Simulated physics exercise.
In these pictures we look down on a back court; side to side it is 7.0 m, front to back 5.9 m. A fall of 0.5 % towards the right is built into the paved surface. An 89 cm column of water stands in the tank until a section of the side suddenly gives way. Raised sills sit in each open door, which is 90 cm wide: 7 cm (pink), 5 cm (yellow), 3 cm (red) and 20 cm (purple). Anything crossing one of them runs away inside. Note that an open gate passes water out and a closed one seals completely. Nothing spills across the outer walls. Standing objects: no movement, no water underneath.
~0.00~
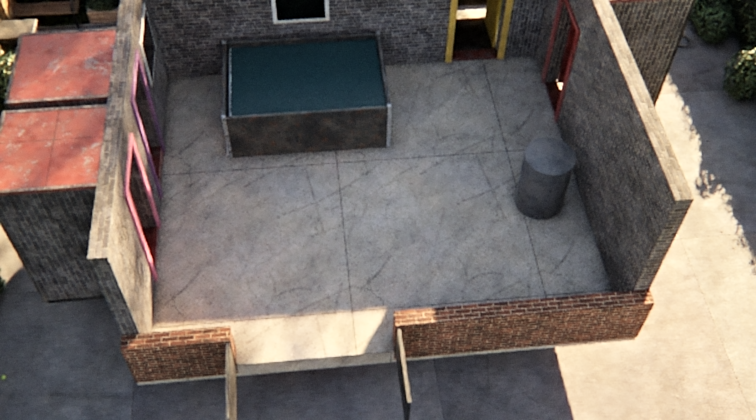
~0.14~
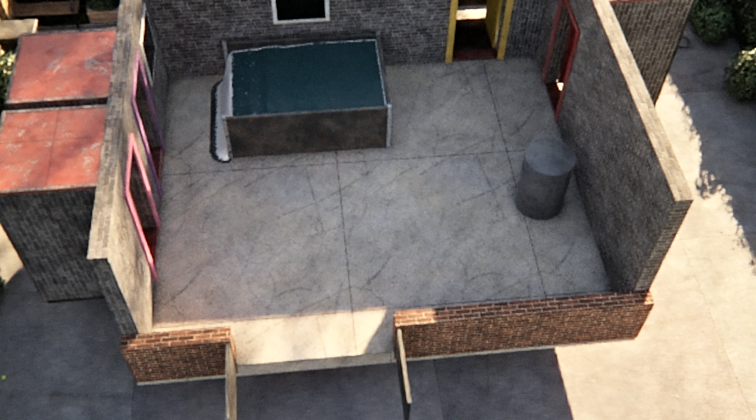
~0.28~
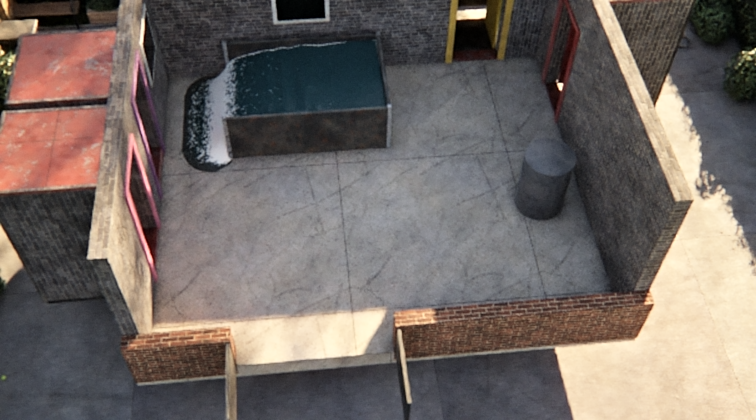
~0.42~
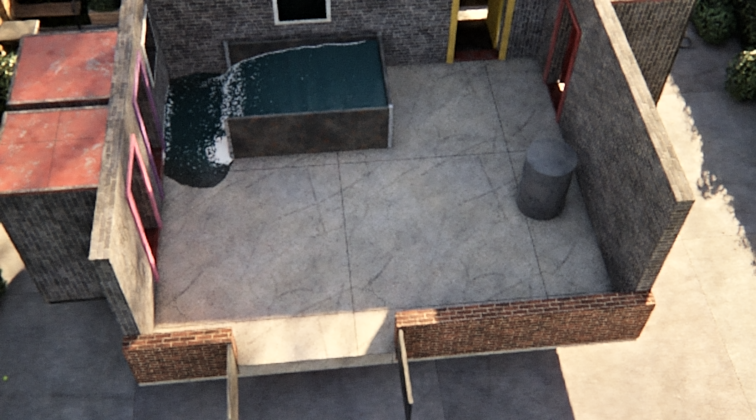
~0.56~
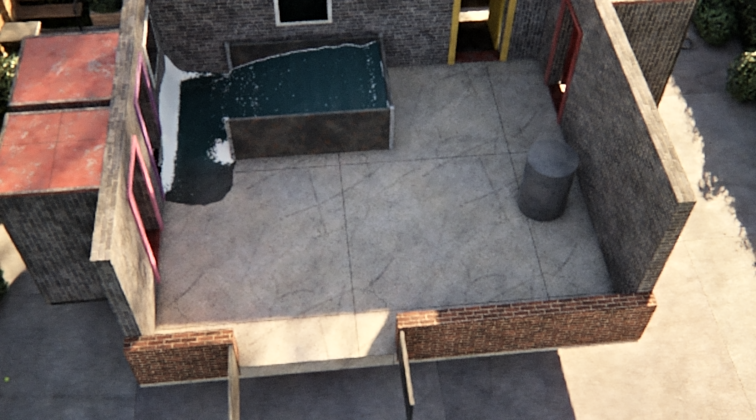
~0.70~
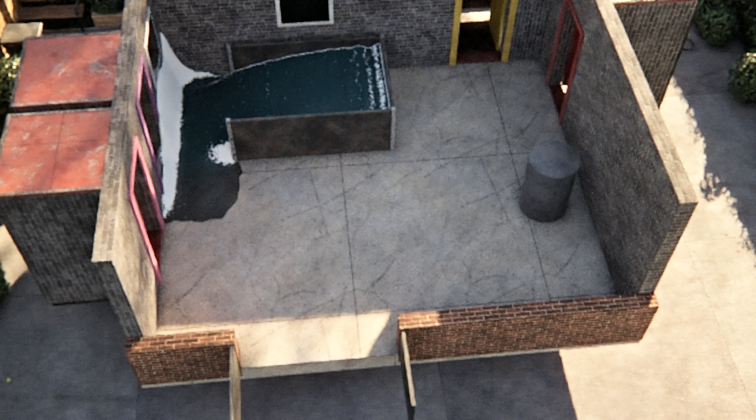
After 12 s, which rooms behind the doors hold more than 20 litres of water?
Result: The pink door will see too much water come in, the yellow door will see an amount within the limit come in, the red door will see too much water come in, the purple door will see too much water come in.
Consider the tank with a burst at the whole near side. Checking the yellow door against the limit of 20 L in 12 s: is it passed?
Yellow: Exceeds.
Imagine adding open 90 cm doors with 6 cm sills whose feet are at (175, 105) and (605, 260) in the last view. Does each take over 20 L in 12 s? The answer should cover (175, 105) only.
That one comes out more than that.
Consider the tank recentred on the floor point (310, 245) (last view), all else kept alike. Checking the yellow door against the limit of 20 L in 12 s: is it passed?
Then yellow overshoots.
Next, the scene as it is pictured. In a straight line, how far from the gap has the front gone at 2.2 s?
Some 4.8 metres from the gap.
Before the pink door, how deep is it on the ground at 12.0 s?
Around 3.5 cm there.
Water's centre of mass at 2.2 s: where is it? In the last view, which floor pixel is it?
Pixel position near (252, 138).
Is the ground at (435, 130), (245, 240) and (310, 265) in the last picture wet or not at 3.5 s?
The first point is not yet hit, the second is awash and the third is awash.
After 1.4 s water covers 15 % of the floor and is deepest (73 cm) near (173, 86); pink door 9 cm at the sill, 0 L in, yellow door not reached, red door not reached, purple door 43 cm at the sill, 59 L in.
After 2.2 s water covers 30 % of the floor and is deepest (60 cm) near (173, 86); pink door 13 cm at the sill, 3 L in, yellow door not reached, red door not reached, purple door 40 cm at the sill, 164 L in.
After 3.5 s water covers 45 % of the floor and is deepest (37 cm) near (193, 357); pink door 12 cm at the sill, 24 L in, yellow door 4 cm at the sill, 0 L in, red door 12 cm at the sill, 25 L in, purple door 28 cm at the sill, 248 L in.
After 7.0 s water covers 75 % of the floor and is deepest (25 cm) near (222, 83); pink door 8 cm at the sill, 36 L in, yellow door 2 cm at the sill, 0 L in, red door 7 cm at the sill, 116 L in, purple door 17 cm at the sill, 264 L in.
After 12.0 s water covers 95 % of the floor and is deepest (12 cm) near (231, 124); pink door 4 cm at the sill, 37 L in, yellow door 3 cm at the sill, 0 L in, red door 6 cm at the sill, 152 L in, purple door 8 cm at the sill, 264 L in.
